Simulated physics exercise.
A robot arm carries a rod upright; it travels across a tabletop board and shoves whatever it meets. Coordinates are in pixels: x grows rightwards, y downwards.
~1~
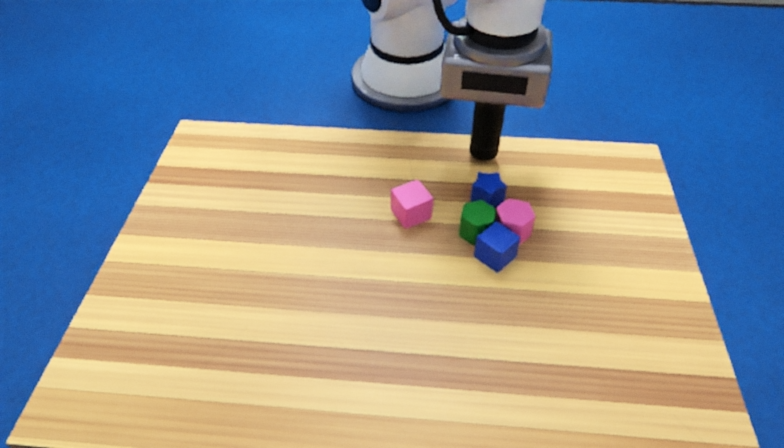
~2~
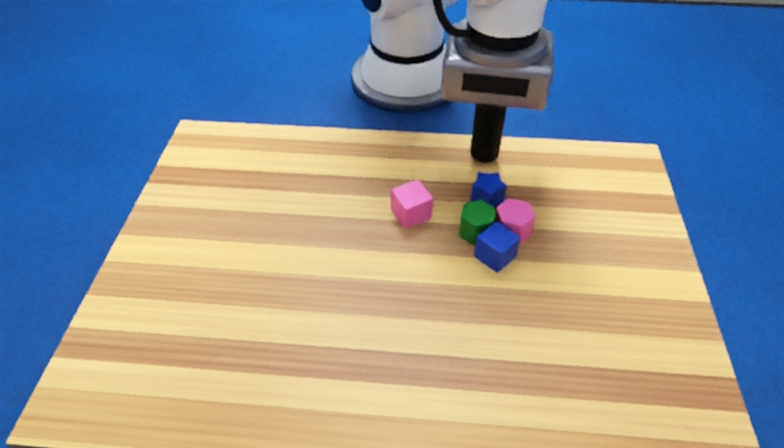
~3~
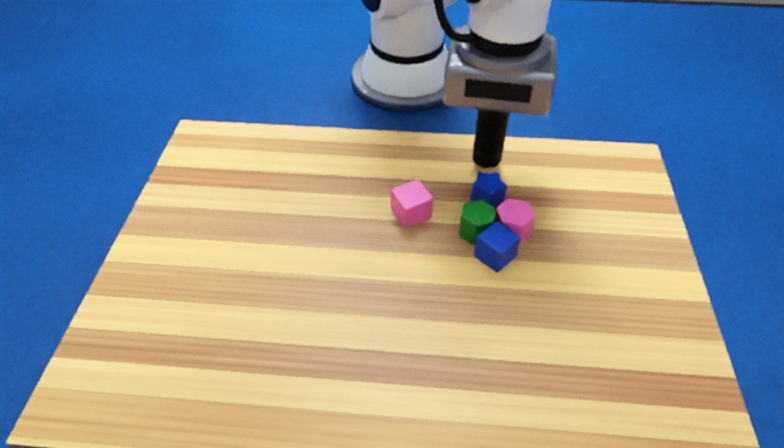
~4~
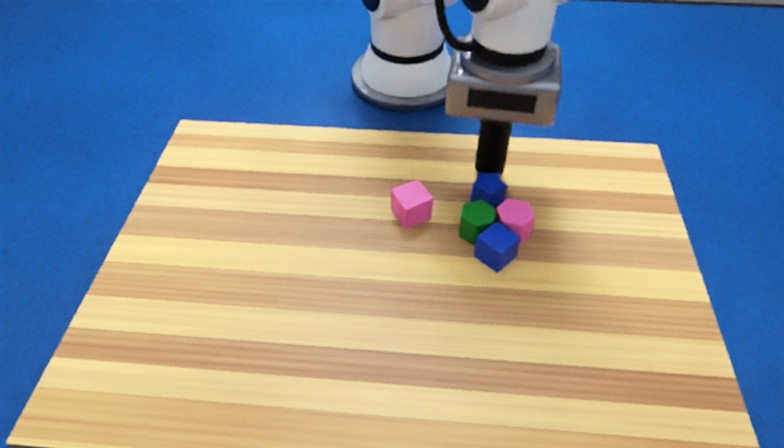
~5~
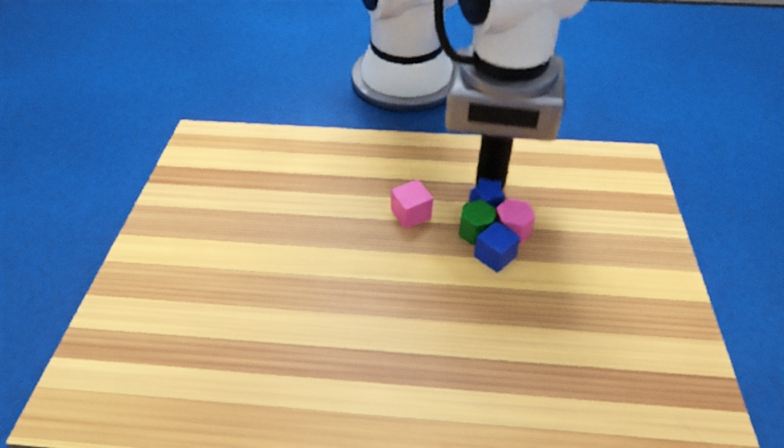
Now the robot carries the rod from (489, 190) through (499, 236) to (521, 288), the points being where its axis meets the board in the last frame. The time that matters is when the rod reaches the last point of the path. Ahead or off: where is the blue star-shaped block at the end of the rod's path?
It is gone from the front.
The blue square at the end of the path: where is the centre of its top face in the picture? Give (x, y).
It is at (502, 294).
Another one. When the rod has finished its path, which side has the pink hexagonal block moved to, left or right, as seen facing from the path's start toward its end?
Pushed left.
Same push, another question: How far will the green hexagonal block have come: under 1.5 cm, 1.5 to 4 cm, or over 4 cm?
Long, over 4 cm.
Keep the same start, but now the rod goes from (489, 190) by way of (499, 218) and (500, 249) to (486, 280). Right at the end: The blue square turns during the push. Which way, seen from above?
My answer: Anticlockwise.
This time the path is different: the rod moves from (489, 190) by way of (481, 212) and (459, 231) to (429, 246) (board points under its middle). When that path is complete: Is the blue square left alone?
No, I don't think so.
What follows on the original path. One third of the way, rod (497, 213); green hexagonal block (465, 232), turned 45° clockwise; blue star-shaped block (491, 220); blue square (501, 246); pink hexagonal block (526, 225), turned 35° anticlockwise.
Two thirds of the way, rod (505, 247); green hexagonal block (452, 246), turned 95° clockwise; blue star-shaped block (487, 251), turned 40° clockwise; blue square (504, 279), turned 50° anticlockwise; pink hexagonal block (544, 242), turned 100° anticlockwise.
At the end, rod (523, 282); green hexagonal block (452, 247), turned 95° clockwise; blue star-shaped block (485, 258), turned 70° clockwise; blue square (502, 294), turned 45° anticlockwise; pink hexagonal block (551, 247), turned 125° anticlockwise.
